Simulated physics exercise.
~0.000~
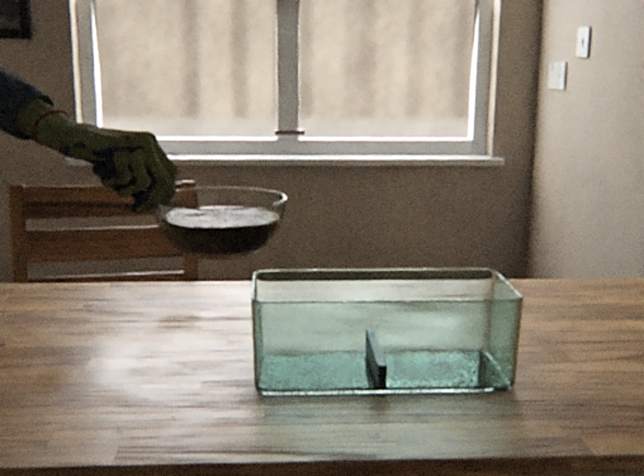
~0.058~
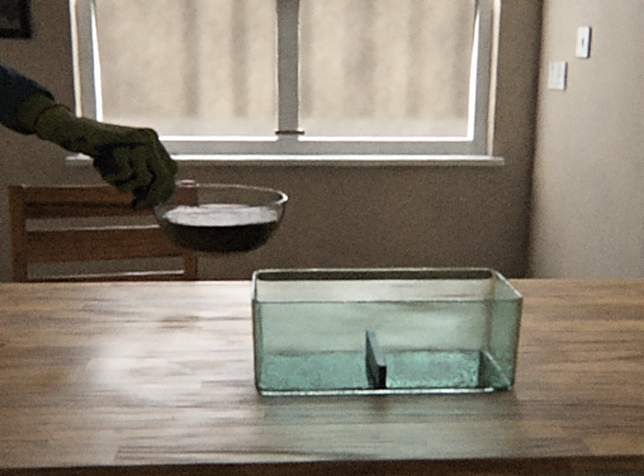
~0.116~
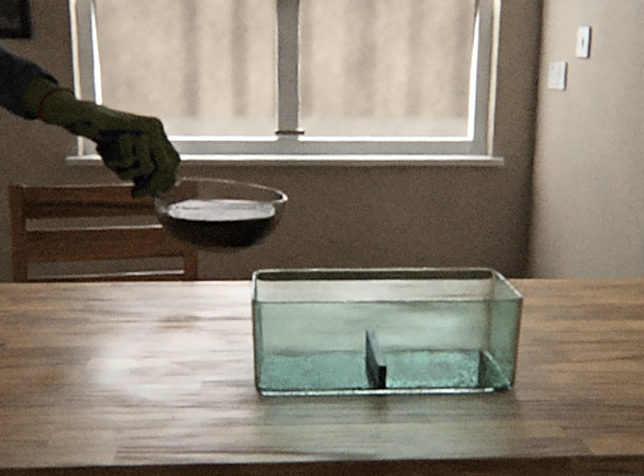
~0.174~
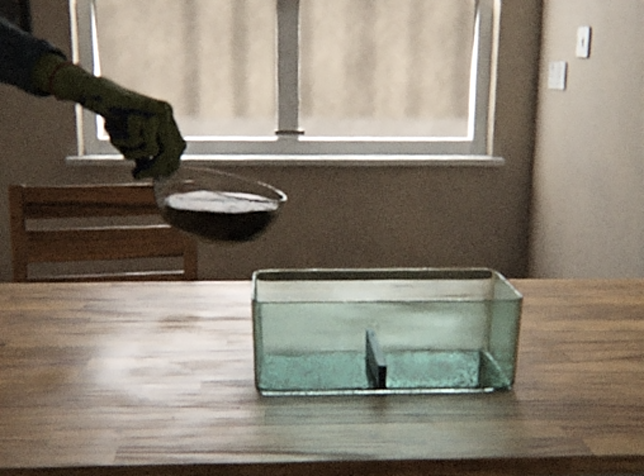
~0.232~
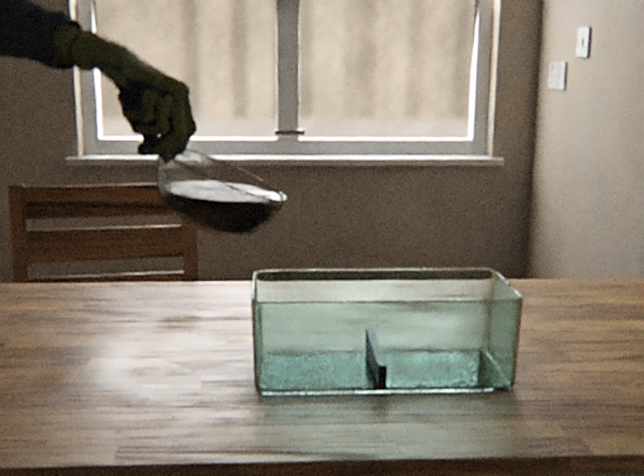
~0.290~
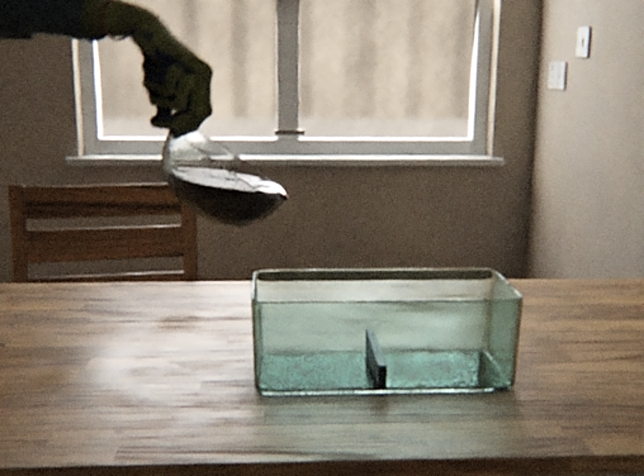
Gloved hand gradually tilting a glass bowl of dark liquid rightward above a long, low-walled glass basin on a wooden table.
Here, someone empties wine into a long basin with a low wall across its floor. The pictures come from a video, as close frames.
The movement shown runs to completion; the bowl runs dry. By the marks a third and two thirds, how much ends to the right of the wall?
The share right of the wall falls in the middle range, one third to two thirds.
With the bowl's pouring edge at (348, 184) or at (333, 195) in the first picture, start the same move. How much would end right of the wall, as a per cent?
Roughly 70 % and 75 %.
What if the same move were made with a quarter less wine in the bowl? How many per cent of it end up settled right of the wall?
About 40 percent.
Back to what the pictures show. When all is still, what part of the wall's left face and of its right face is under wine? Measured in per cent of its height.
40 per cent for the left part, 40 for the right.
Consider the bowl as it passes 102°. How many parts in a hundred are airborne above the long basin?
Share in flight: Approx. 65 %.
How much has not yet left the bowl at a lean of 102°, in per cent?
Near 15 in a hundred still remains.
A moment on, the bowl is tipped right over and 14 per cent is still to pour, 21 is left of the wall and 0 right of it.
Next, the bowl is tipped right over and 0 per cent is still to pour, 37 is left of the wall and 61 right of it.
Then the bowl is tipped right over and 0 per cent is still to pour, 42 is left of the wall and 54 right of it.
Later the bowl is tipped right over and 0 per cent is still to pour, 44 is left of the wall and 53 right of it.
At rest 44 per cent lies left of the wall, 54 right of it and 3 outside.
